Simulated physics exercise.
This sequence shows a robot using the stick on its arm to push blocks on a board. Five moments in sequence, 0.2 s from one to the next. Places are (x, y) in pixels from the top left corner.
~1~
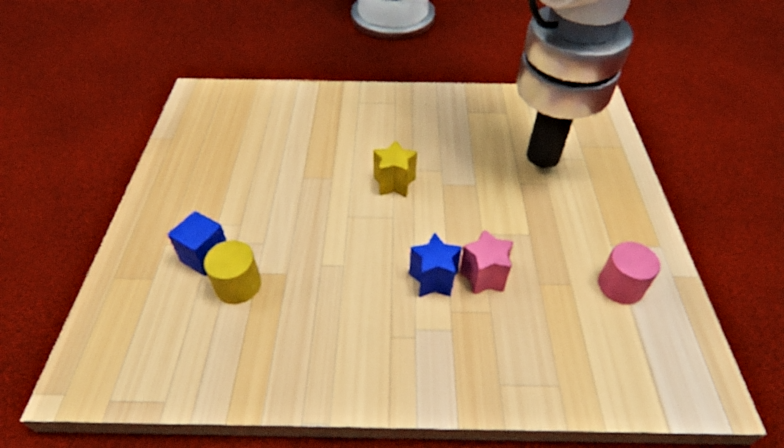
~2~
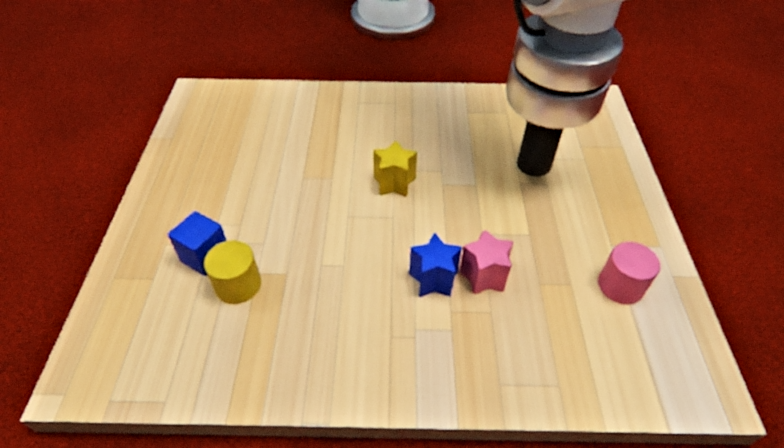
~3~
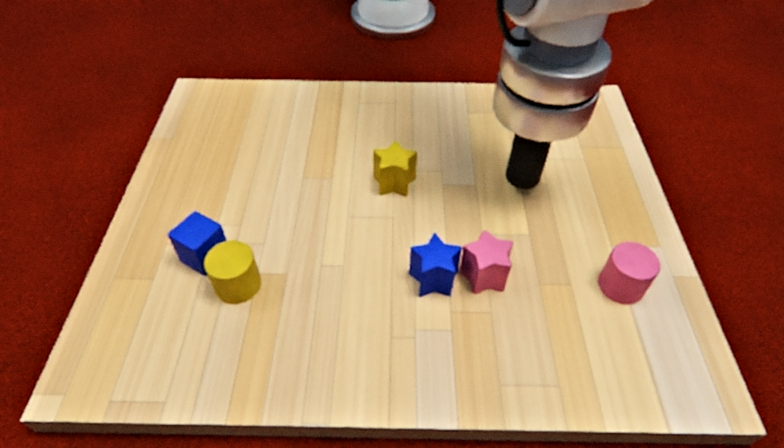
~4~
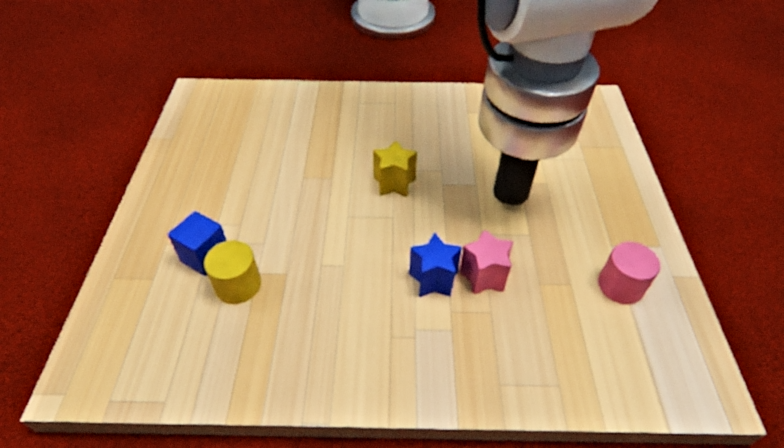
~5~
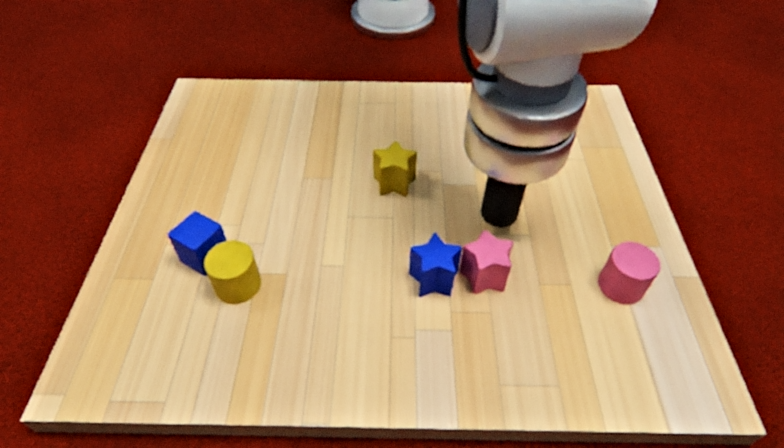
In the video, a robot arm with a black stick moves steadily down and slightly left over a wooden board, nearing the pink star block beside a blue star, while all the blocks stay still.
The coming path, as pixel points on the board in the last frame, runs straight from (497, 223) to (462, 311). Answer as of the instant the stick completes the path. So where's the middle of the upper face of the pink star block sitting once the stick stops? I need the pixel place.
The centre of its top will be at (478, 322).
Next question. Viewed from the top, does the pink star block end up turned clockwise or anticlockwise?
It spins against the clock.
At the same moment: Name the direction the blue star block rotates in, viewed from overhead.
From above, it turns clockwise.
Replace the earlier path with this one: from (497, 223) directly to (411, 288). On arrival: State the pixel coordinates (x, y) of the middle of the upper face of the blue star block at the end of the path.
My estimate: (392, 290).
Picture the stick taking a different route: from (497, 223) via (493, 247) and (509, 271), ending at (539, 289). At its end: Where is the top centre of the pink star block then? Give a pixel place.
I think it will end close to (493, 268).
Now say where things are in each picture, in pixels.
Stick's lower end (543, 157); blue star block (437, 253); pink star block (491, 250), in the first frame.
Stick (534, 165); blocks still, in the second frame.
Stick (523, 177); blocks still, in the third frame.
Stick (511, 193); blocks still, in the fourth frame.
Stick (499, 214); blue star block (437, 253); pink star block (491, 250), in the fifth frame.
The first path, step by step. One third of the way, stick (487, 241); pink star block (490, 256).
Two thirds of the way, stick (475, 271); blue star block (431, 257), turned 15° clockwise; pink star block (484, 287), turned 30° anticlockwise.
At the end, stick (463, 302); blue star block (423, 264), turned 55° clockwise; pink star block (478, 322), turned 40° anticlockwise.
